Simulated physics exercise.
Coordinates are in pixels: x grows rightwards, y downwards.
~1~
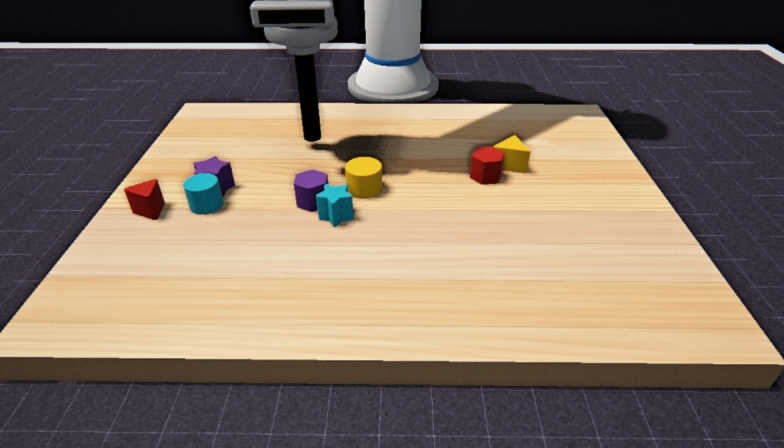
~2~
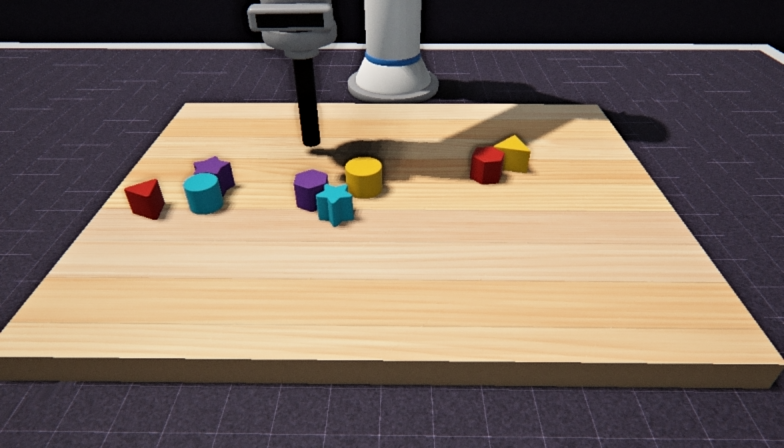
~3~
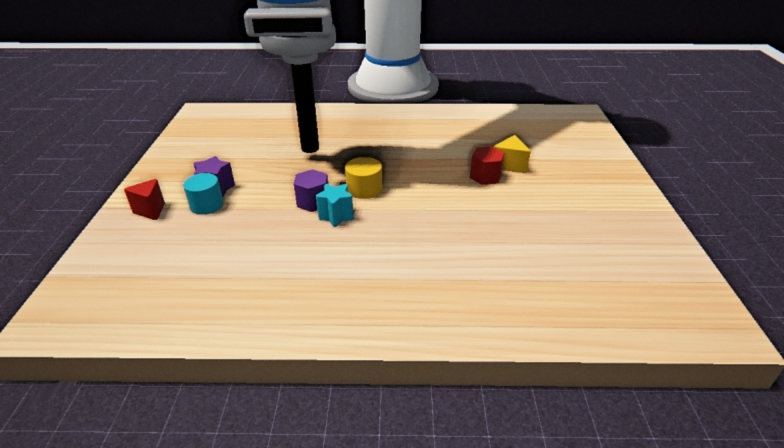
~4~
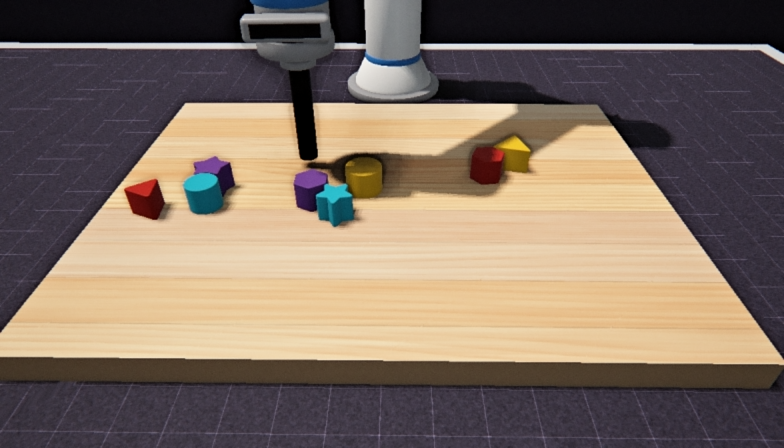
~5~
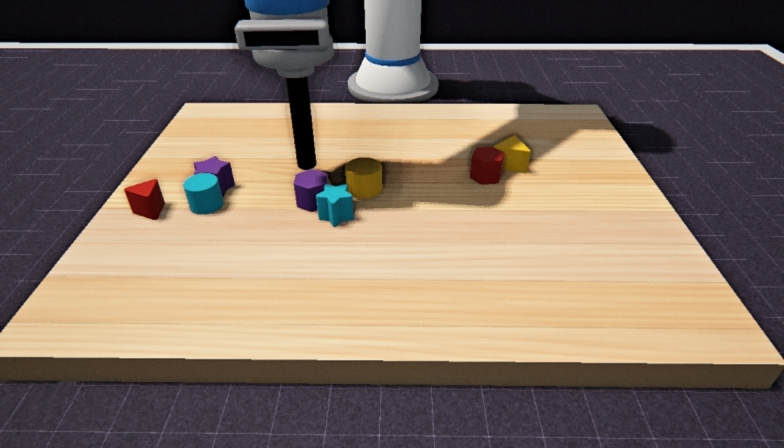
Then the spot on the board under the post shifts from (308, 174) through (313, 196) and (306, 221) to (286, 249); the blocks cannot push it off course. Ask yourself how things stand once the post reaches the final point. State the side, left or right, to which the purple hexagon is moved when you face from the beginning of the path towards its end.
It goes toward the right-hand side.
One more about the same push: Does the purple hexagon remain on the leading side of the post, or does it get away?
My prediction: In front.
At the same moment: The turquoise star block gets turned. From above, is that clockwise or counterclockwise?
Verdict: Counterclockwise.
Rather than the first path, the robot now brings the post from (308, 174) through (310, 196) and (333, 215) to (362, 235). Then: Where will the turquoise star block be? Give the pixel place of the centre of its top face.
(364, 225)
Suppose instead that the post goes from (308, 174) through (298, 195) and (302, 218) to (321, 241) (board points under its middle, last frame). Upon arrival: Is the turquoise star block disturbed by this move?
That block will leave its spot.
What follows on the original path. One third of the way, post (312, 187); purple hexagon (308, 187), turned 15° clockwise; turquoise star block (339, 198), turned 30° anticlockwise.
Two thirds of the way, post (305, 212); purple hexagon (295, 214), turned 30° clockwise; turquoise star block (341, 200), turned 45° anticlockwise.
At the end, post (285, 240); purple hexagon (277, 244), turned 20° clockwise; turquoise star block (341, 200), turned 45° anticlockwise; yellow round block in place.
